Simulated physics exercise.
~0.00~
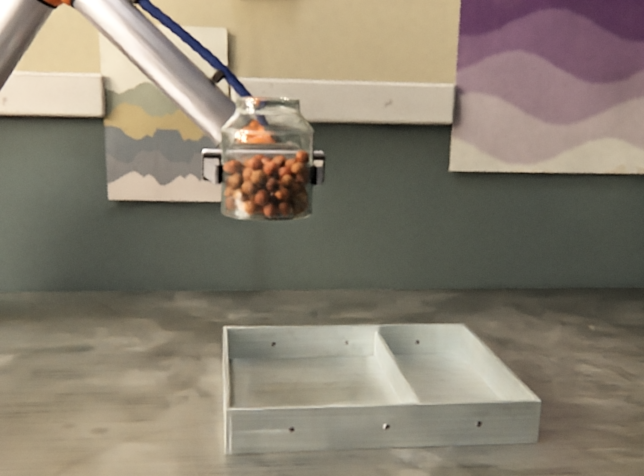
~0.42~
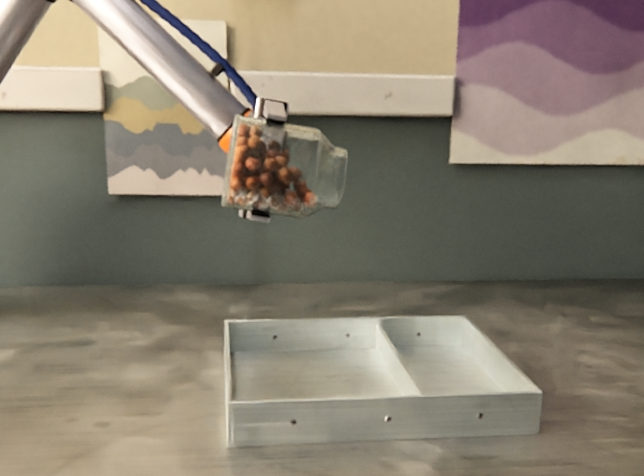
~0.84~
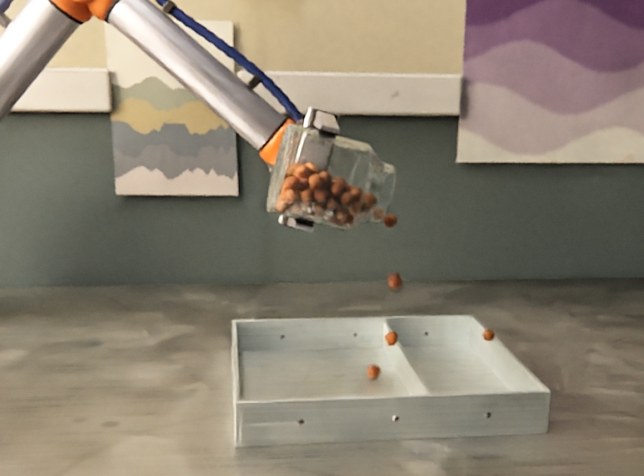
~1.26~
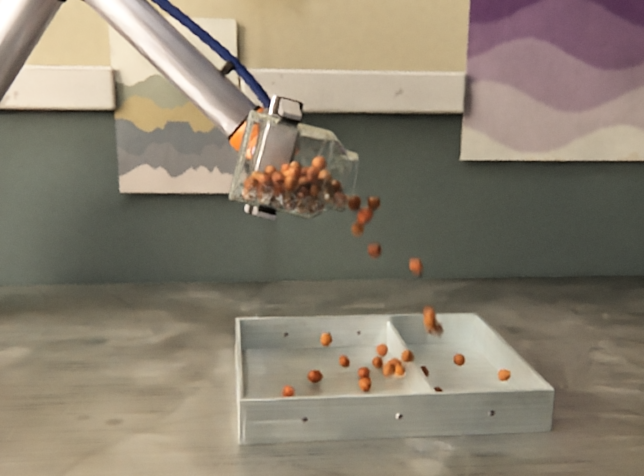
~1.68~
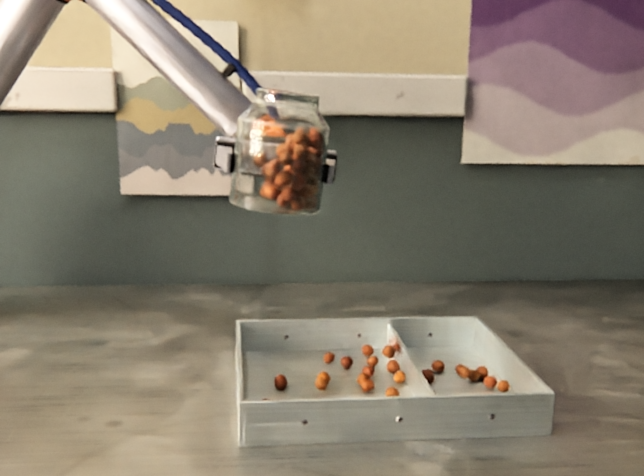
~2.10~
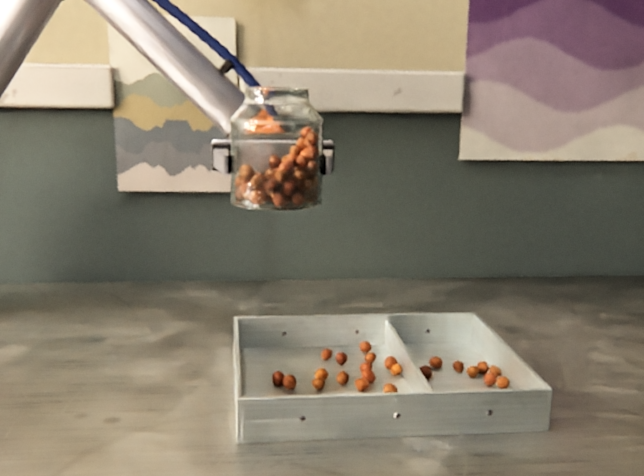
A silver robot arm with orange joints and a blue cable holds a clear glass jar of reddish-brown hazelnuts above a grey tabletop, seen from the side by a slightly swaying camera. Below sits a pale, shallow tray split by a cross wall, with wavy artworks on the wall behind. The arm tips the jar onto its side, mouth to the right. It shifts right as the first nuts drop, then left while more spill and scatter across both parts. The jar swings back upright, still holding most nuts, with more lying in the tray's left part than its right.
